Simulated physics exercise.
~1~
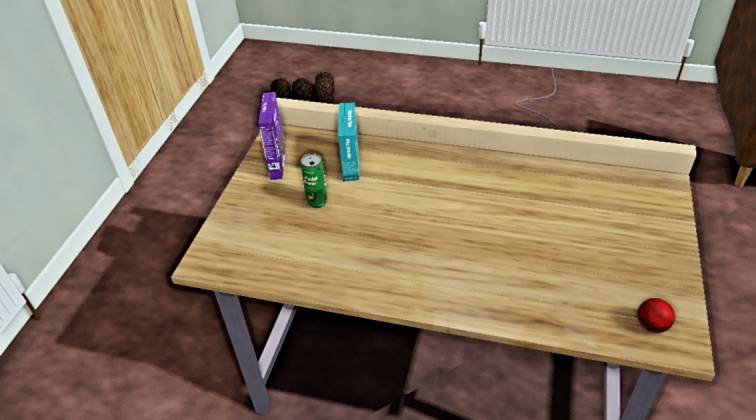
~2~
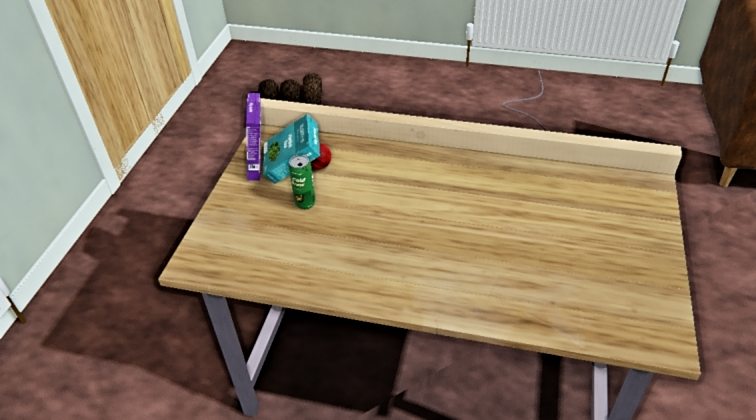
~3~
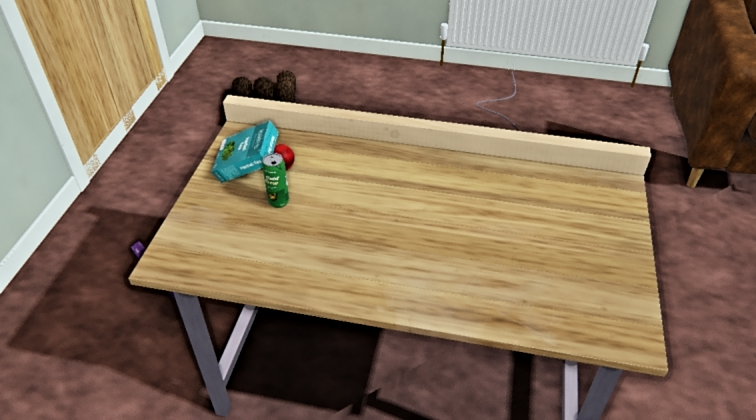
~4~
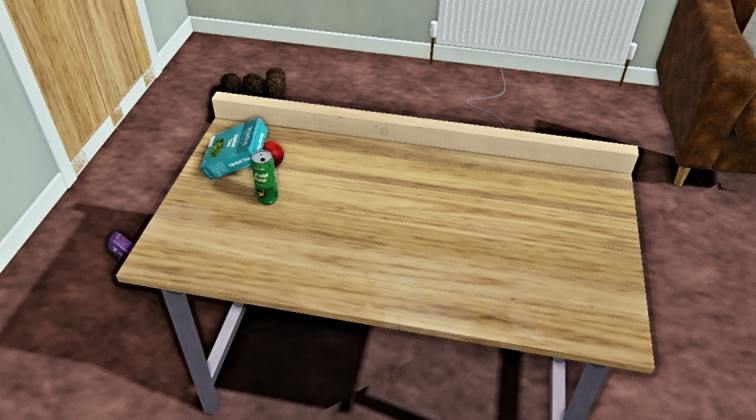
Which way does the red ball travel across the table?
The red ball travels to the left, going from the near right corner to the far left part of the table, by the green can and the turquoise packet.
